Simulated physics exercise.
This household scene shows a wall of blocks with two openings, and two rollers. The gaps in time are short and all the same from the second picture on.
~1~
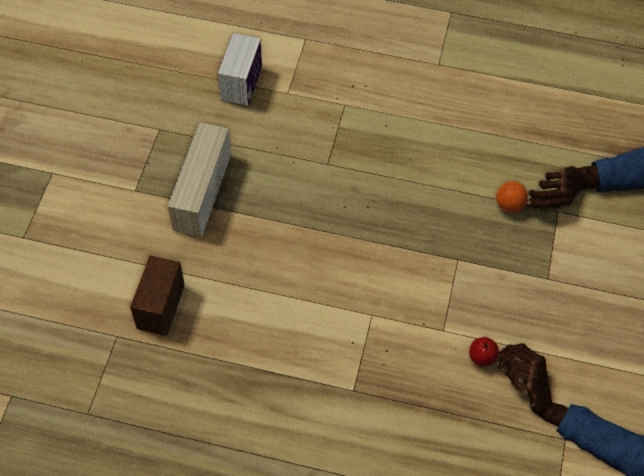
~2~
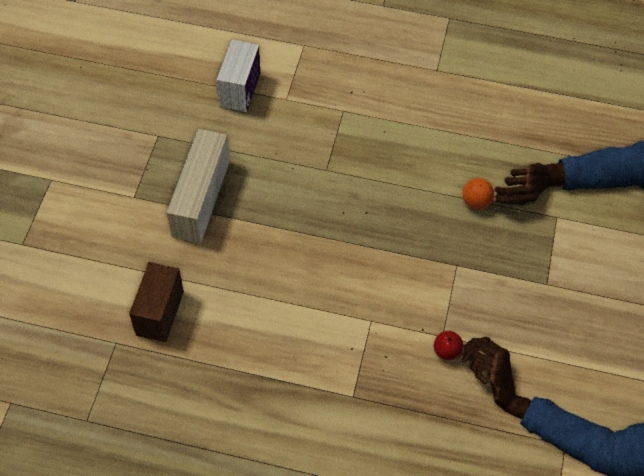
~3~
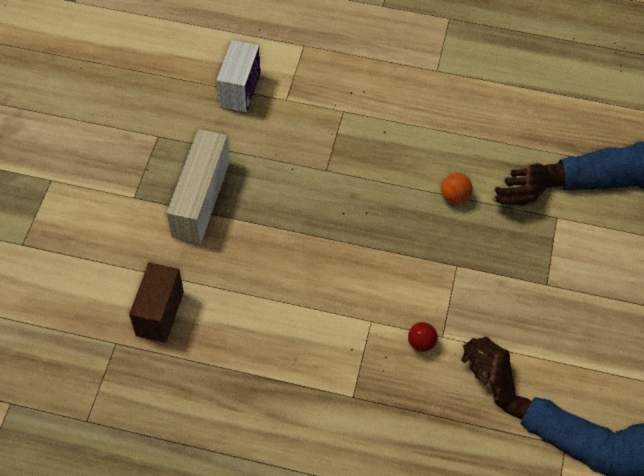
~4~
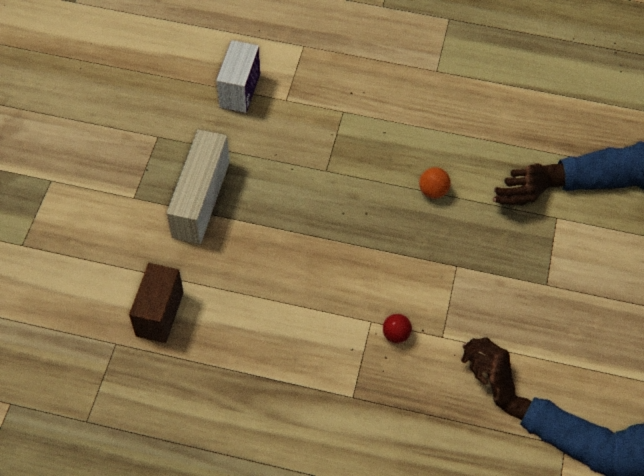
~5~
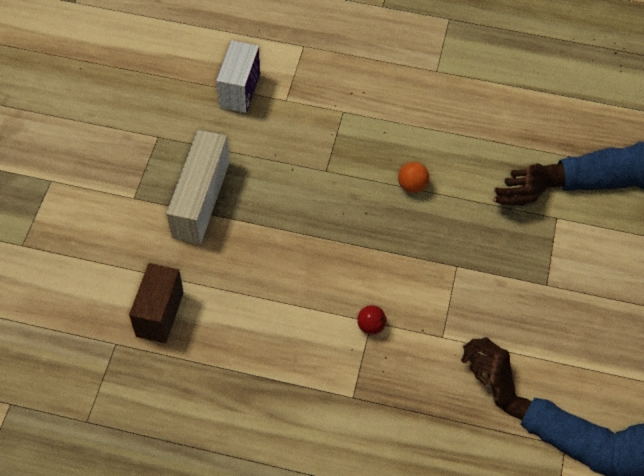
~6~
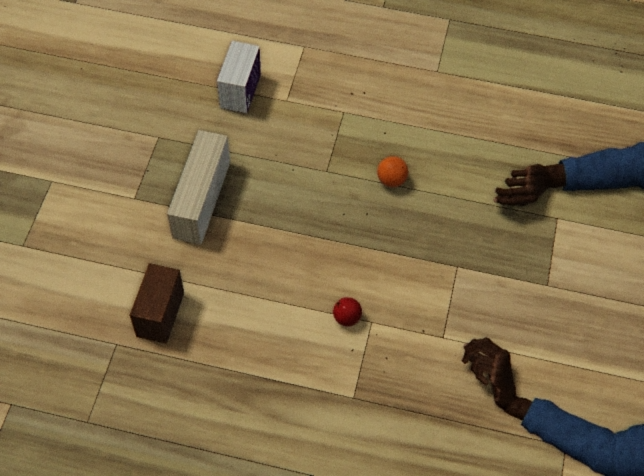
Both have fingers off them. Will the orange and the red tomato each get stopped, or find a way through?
Here the orange finds a way through, the red tomato finds a way through.
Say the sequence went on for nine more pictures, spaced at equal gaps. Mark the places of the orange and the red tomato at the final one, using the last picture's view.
Estimated centres: First approx. (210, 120), second approx. (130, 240).
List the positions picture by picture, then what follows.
In the first picture, orange (512, 197) under the hand; red tomato (484, 352) under the hand; purple book (241, 70).
In the second picture, orange (478, 194); red tomato (448, 346).
In the third picture, orange (457, 189); red tomato (423, 337).
In the fourth picture, orange (435, 183); red tomato (397, 329).
In the fifth picture, orange (414, 177); red tomato (372, 320).
In the sixth picture, orange (393, 172); red tomato (348, 312); brown block (158, 304).
Then, 0.48 s on from there, orange heading on near (150, 107); red tomato heading on near (67, 215).
Then, 1.06 s on from there, orange heading on; red tomato heading on.
In the end, the orange passes through its gap; the red tomato passes through its gap.
